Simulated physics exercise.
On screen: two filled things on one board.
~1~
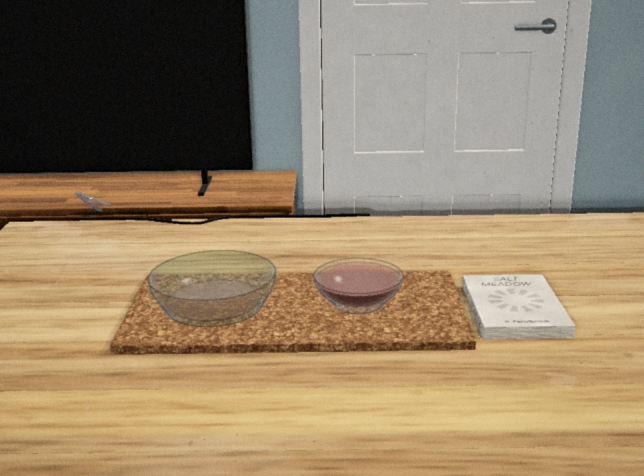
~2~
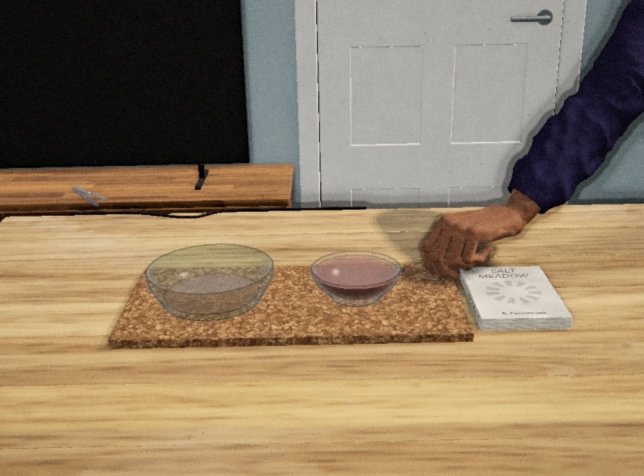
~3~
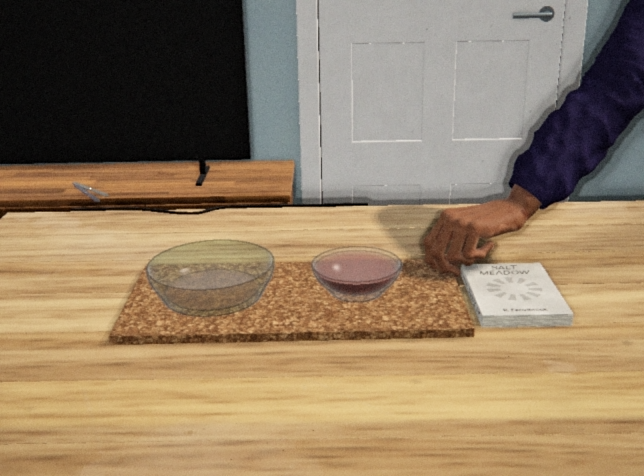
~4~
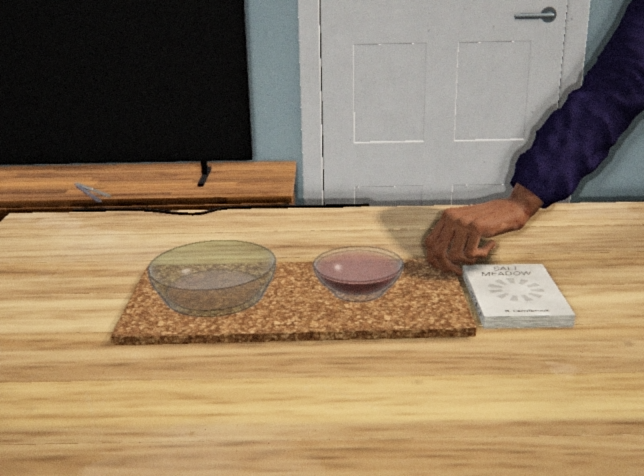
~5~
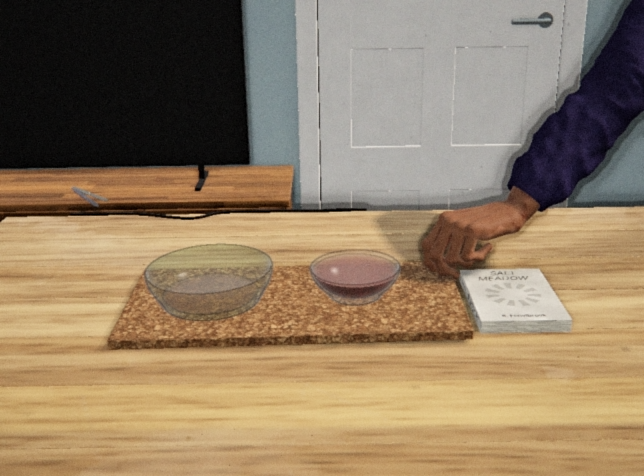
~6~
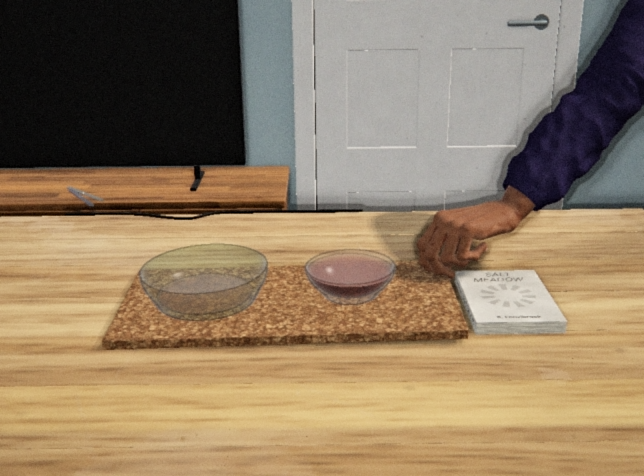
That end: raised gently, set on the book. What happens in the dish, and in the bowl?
My prediction: Dish: Nothing pours out; bowl: Nothing pours out.
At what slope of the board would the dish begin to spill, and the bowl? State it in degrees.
About 45° and 8°.
A moment on, the board slopes by about 2°; dish, all is still inside; bowl, all is still inside.
Further on, the board slopes by about 3°; dish, all is still inside; bowl, all is still inside.
When it is over, the board slopes by about 2°, resting on the book; dish, all is still inside; bowl, all is still inside.
